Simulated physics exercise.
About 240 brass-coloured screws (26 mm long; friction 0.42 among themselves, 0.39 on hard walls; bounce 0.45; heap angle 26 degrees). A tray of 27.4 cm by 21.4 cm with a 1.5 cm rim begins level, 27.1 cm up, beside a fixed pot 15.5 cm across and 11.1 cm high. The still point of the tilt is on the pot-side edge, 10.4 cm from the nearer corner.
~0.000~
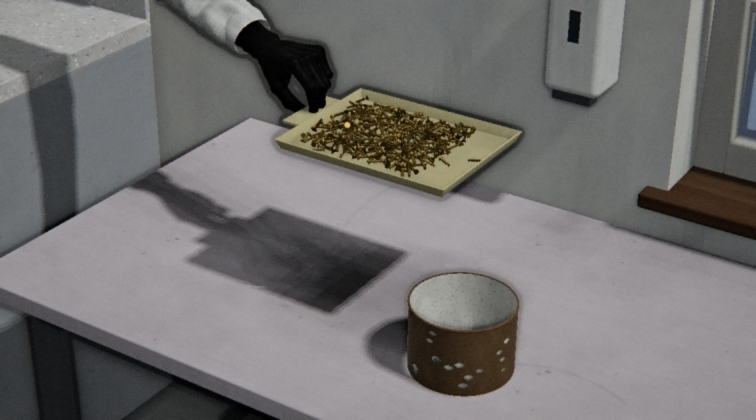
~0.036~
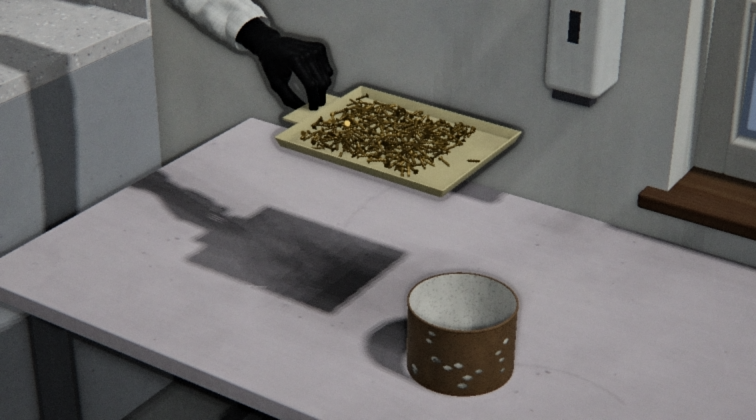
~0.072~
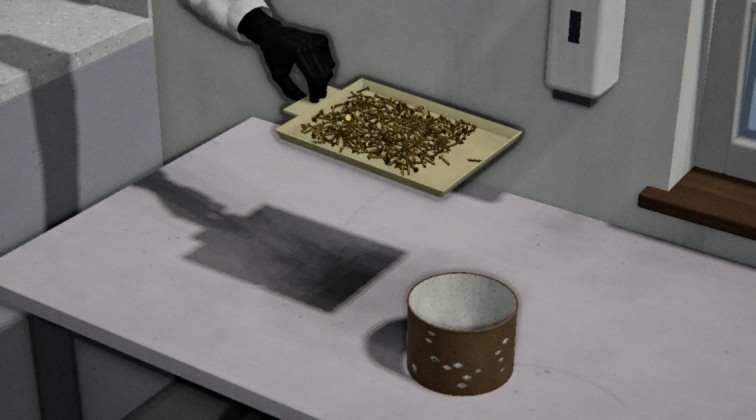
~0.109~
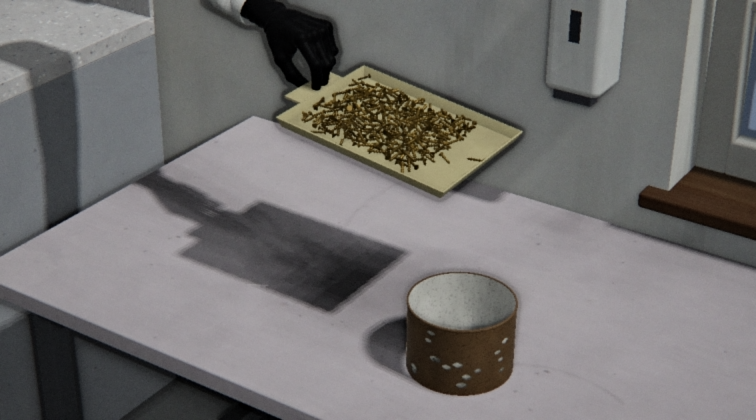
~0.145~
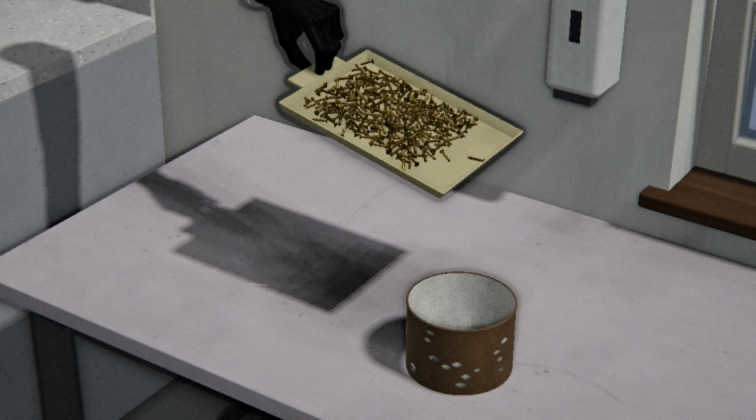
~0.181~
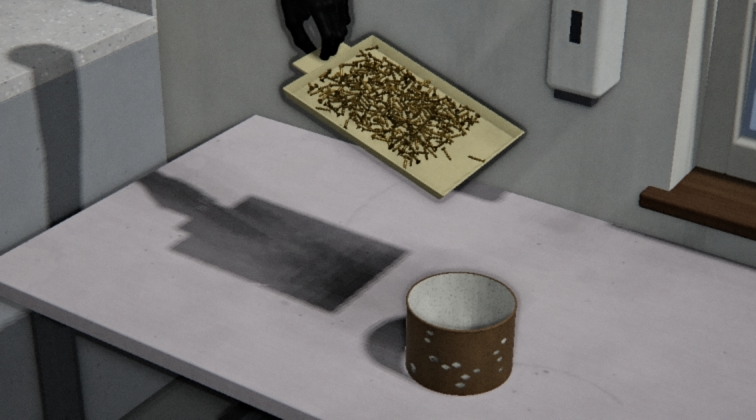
In this clip, a black-gloved hand raises the handle end of a cream tray heaped with brass-coloured screws, tilting it steadily down toward the right above a pale table, where a brown, white-spotted pot stands still.
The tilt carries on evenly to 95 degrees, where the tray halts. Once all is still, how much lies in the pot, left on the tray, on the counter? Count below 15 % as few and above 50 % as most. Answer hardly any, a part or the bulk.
In the pot: A part; left on the tray: Hardly any; on the counter: The bulk.
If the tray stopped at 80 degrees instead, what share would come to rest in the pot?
In that case some 25 per cent.
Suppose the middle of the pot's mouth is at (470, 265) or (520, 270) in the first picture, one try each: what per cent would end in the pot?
Some 5 and 40 per cent.
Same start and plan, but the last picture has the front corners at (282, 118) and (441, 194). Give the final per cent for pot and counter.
Pot 95, counter 5.
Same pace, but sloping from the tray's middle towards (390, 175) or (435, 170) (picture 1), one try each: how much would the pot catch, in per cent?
Some 35 and 85 per cent.
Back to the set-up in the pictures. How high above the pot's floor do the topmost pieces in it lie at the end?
Some 2.0 cm.
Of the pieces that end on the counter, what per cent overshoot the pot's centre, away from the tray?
Roughly 100 per cent.
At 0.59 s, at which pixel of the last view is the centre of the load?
At about (494, 185).
Then, at 0.43 s, tilt 58 degrees; the tray holds 100 %, the pot 0 %.
After 0.59 s, tilt 83 degrees; the tray holds 50 %, the pot 0 %.
After 0.88 s, tilt 95 degrees; the tray holds 0 %, the pot 30 %.
By 2.1 s all is still; pot 30 %, tray 0 %, counter 70 %.
